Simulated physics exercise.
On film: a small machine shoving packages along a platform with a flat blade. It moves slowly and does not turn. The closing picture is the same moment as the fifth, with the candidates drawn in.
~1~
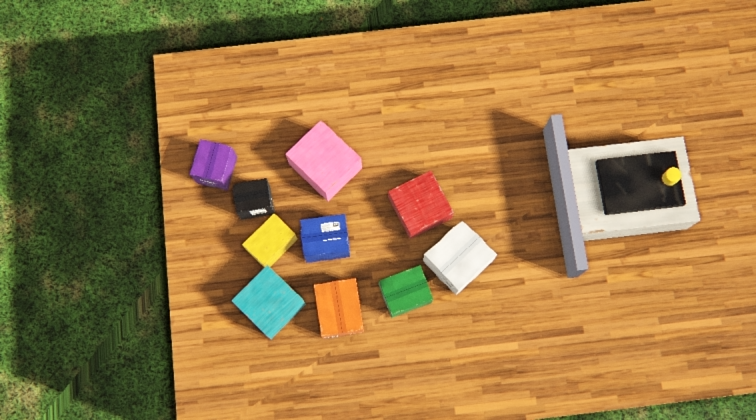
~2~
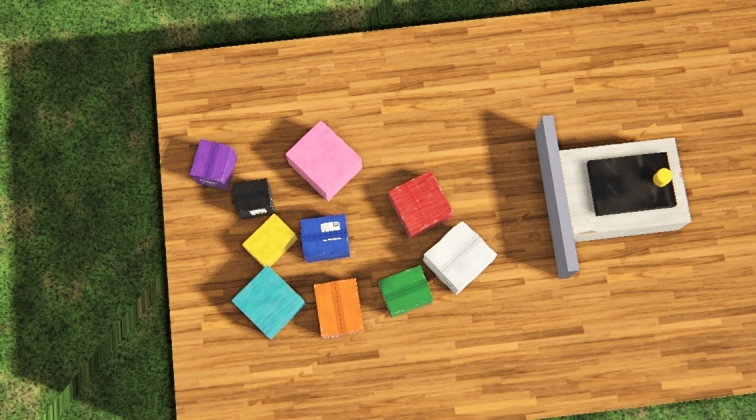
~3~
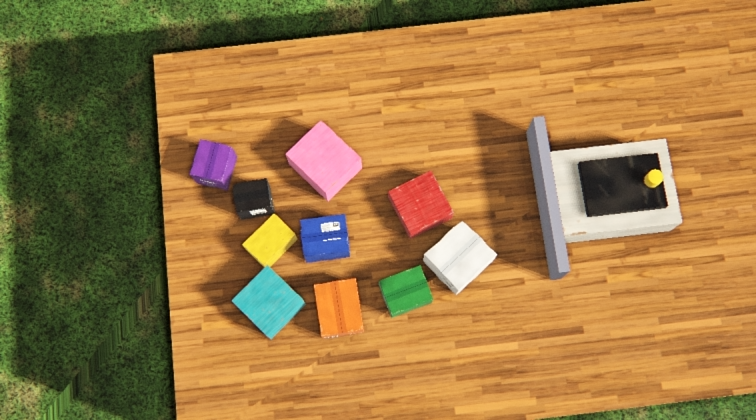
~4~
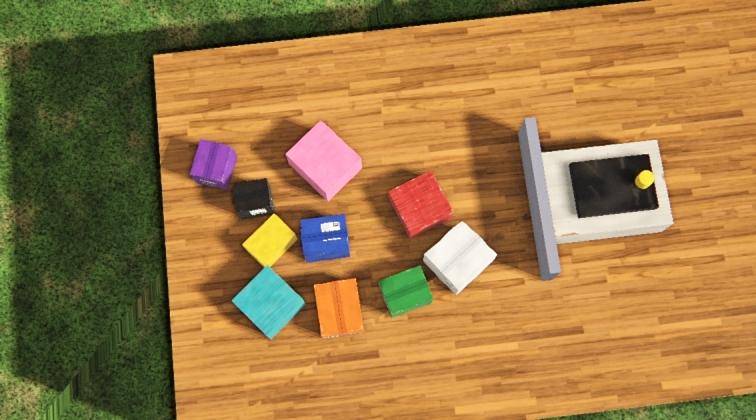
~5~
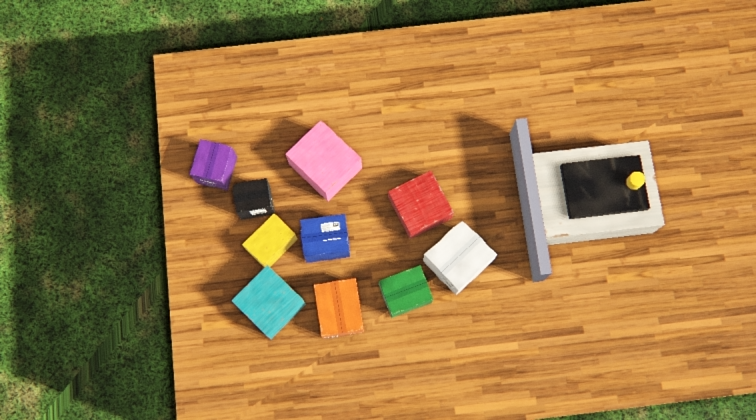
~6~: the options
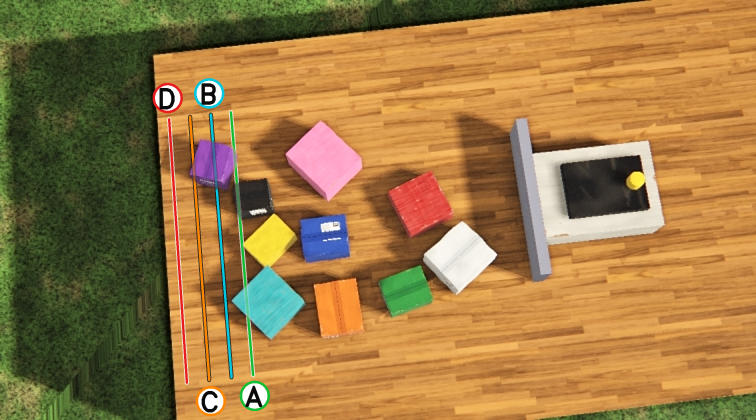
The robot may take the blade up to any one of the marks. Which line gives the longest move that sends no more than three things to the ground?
A is the last line within the limit.
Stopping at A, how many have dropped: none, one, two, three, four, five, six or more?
By then, one.
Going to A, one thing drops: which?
It is the yellow crate.
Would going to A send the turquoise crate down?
No.
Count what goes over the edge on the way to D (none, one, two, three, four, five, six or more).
In all, six or more.
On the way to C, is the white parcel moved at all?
By then, yes.
On the copy, A at (242, 239); B at (221, 241); C at (199, 244); D at (178, 246).
On A. First, robot (495, 199); turquoise crate (261, 306); orange box (321, 315).
Then, robot (391, 211); yellow crate (209, 252); turquoise crate (240, 312).
Finally, robot (306, 221); yellow crate over the edge; blue box (164, 251); one fallen.
By contrast, B drops five; C drops five; D drops nine.
